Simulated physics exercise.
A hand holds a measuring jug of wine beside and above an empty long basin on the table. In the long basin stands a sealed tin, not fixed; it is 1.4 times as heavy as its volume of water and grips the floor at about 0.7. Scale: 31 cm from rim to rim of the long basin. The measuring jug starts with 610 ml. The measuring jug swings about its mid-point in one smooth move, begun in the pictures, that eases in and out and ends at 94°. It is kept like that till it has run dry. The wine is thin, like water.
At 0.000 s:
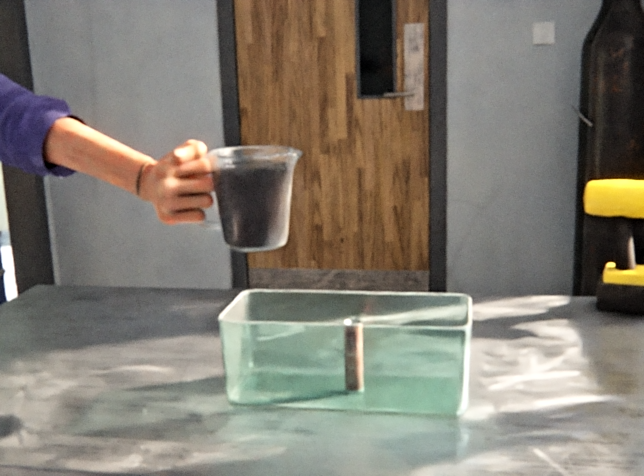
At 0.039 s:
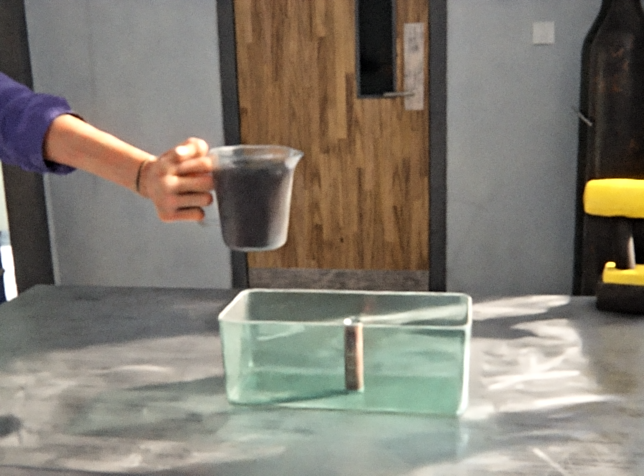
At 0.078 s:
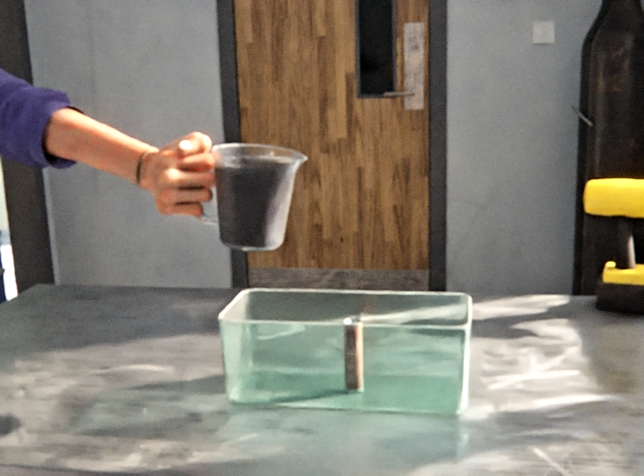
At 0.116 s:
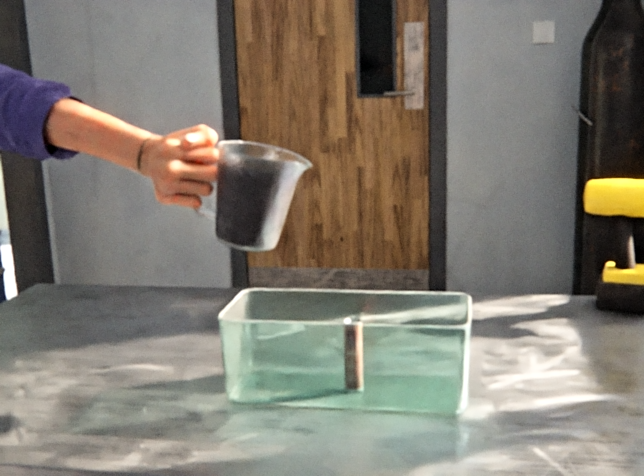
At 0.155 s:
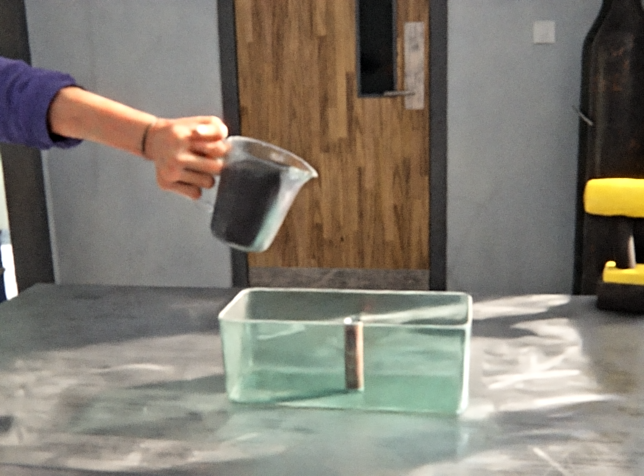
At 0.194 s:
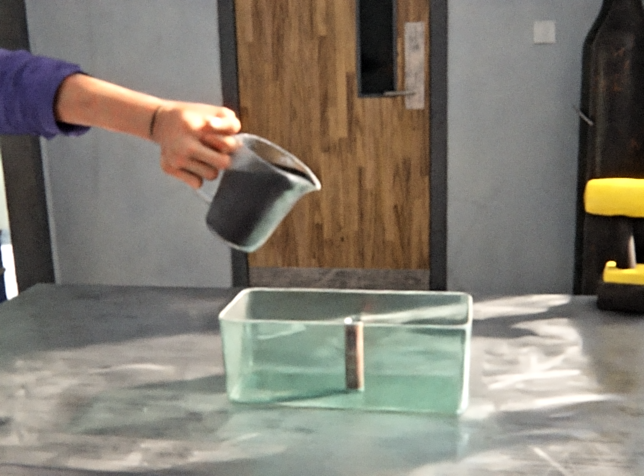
In a room with a wooden door, a hand on the left holds a clear measuring jug of dark liquid upright above a long, clear basin on a grey table. The jug barely leans at first, then the hand tilts it further to the right, its spout lowering while the liquid stays inside.
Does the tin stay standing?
The tin keeps standing.
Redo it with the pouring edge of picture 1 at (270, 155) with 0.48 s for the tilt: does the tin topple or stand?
Then it topples.
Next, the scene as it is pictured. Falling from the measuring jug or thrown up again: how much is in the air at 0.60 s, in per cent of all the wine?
Some 20 per cent.
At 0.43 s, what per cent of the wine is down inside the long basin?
Near 14 in a hundred.
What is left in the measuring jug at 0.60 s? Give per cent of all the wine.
Some 20 per cent.
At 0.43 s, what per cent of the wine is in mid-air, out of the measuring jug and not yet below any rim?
Some 30 per cent.
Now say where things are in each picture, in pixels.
The first frame shows tilt 0°; pouring edge (302, 153); surface from (217, 166) to (292, 165); the long basin's rim runs from (231, 306) to (470, 312); the tin's top is at (353, 325).
The second frame shows tilt 2°; pouring edge (303, 154); surface from (217, 165) to (292, 166).
The third frame shows tilt 6°; pouring edge (307, 158); surface from (220, 163) to (294, 167).
The fourth frame shows tilt 13°; pouring edge (311, 164); surface from (223, 161) to (298, 170).
The fifth frame shows tilt 22°; pouring edge (316, 175); surface from (226, 168) to (305, 173).
The sixth frame shows tilt 33°; pouring edge (320, 187); surface from (222, 181) to (312, 178).
Then, 0.43 s in, the tilt is 92° and 56 per cent is still to pour; the tin stands where it began.
Then, 0.60 s in, the tilt is 94° and 21 per cent is still to pour; the tin stands where it began.
Then, 0.78 s in, the tilt is 94° and 6 per cent is still to pour; the tin stands where it began.
Then, 0.98 s in, the tilt is 94° and 1 per cent is still to pour; the tin stands where it began.
Finally, the tin stands where it began.
